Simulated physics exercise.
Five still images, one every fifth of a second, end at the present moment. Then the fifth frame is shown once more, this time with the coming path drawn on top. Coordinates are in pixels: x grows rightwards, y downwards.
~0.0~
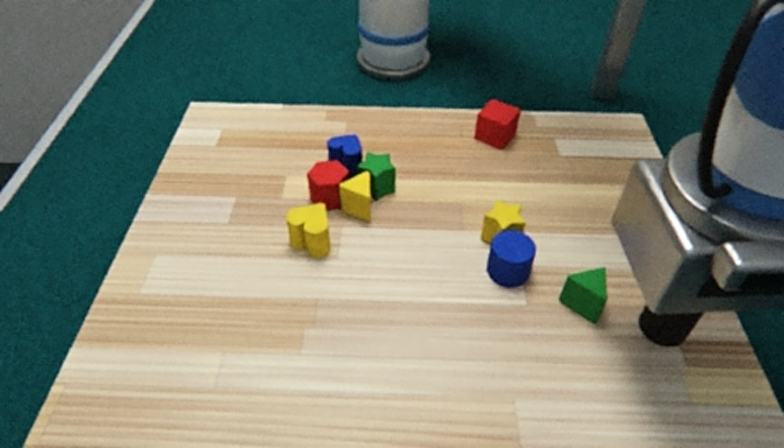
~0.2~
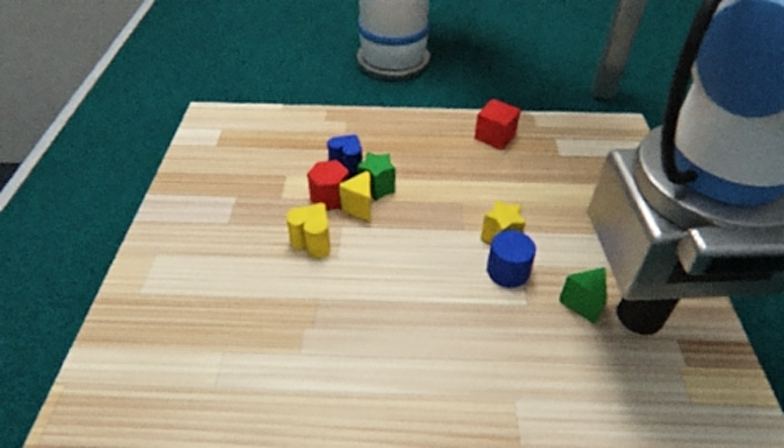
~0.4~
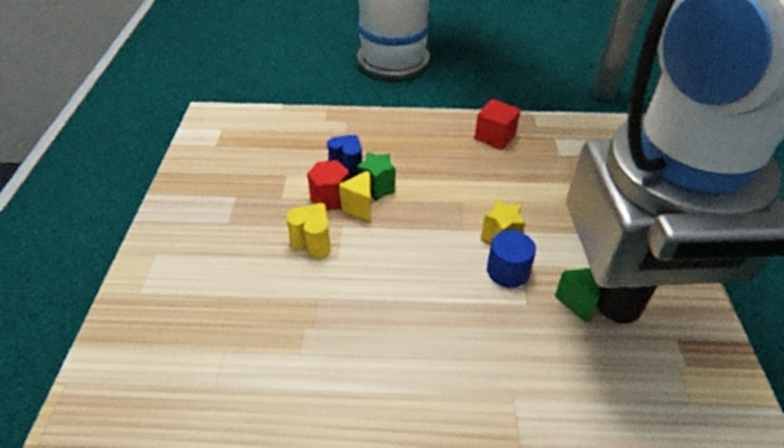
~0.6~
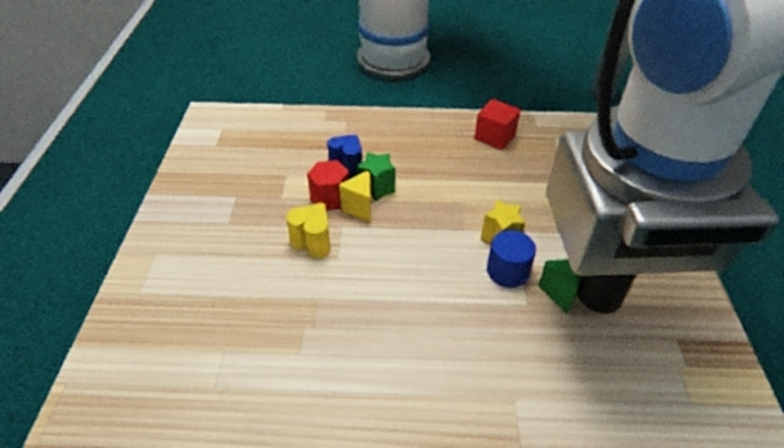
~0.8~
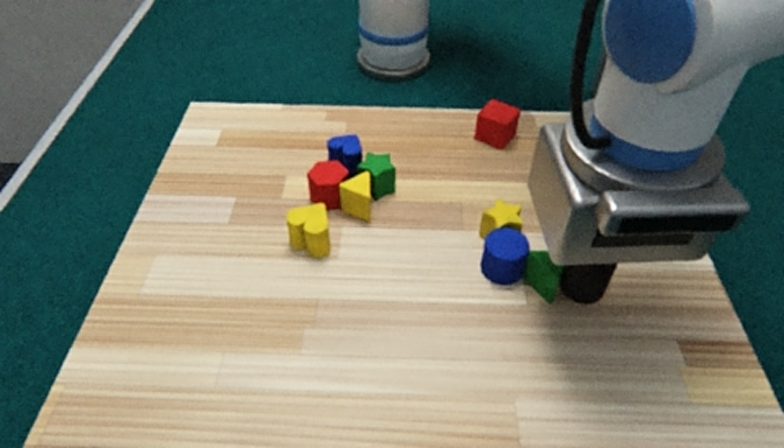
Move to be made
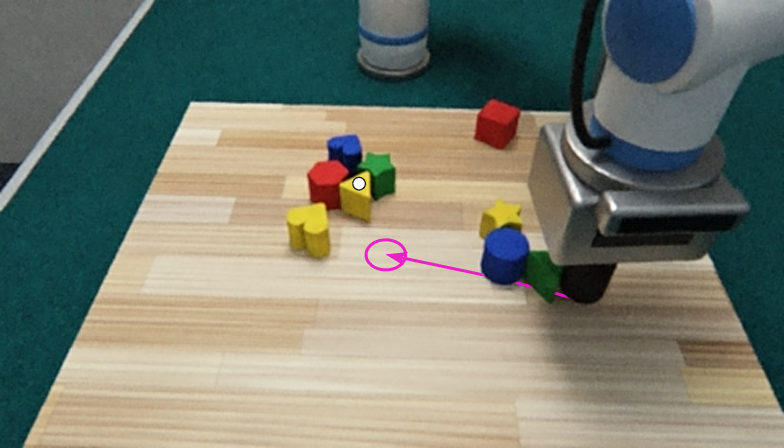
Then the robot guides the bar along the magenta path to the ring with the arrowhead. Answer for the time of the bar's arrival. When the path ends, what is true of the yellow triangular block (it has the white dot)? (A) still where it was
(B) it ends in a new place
Option A.
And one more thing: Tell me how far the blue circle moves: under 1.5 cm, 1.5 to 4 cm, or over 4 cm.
It is going to finish beyond 4 cm from where it is now.
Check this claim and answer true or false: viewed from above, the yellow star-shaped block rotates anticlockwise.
The statement is incorrect.
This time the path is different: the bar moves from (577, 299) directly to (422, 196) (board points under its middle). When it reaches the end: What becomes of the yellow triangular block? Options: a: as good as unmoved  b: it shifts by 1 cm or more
My pick is a.
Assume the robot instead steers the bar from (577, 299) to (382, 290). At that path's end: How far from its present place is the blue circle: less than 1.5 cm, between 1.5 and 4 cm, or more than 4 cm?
From 1.5 to 4 cm.
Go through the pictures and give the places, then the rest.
The first frame shows bar tip (662, 328); block tops, yellow triangular block (359, 184); yellow star-shaped block (506, 213); blue circle (514, 245); green triangular block (593, 280).
The second frame shows bar (639, 316); blocks unchanged.
The third frame shows bar (619, 306); green triangular block (588, 278).
The fourth frame shows bar (599, 296); green triangular block (570, 269).
The fifth frame shows bar (582, 287); yellow triangular block (359, 184); yellow star-shaped block (505, 212); blue circle (508, 243); green triangular block partly hidden.
Path on the board, from (577, 299) via (511, 281) and (447, 267), ending at (386, 254); the dot is on the yellow triangular block.
What follows on the original path. One third of the way, bar (513, 269); yellow star-shaped block (496, 207), turned 50° clockwise; blue circle (475, 227); green triangular block (512, 230), turned 55° clockwise.
Two thirds of the way, bar (448, 255); yellow star-shaped block (496, 204), turned 50° clockwise; blue circle (447, 211); green triangular block (509, 227), turned 70° clockwise.
At the end, bar (386, 242); yellow triangular block in place; yellow star-shaped block (496, 204), turned 50° clockwise; blue circle (445, 210); green triangular block (509, 227), turned 70° clockwise.
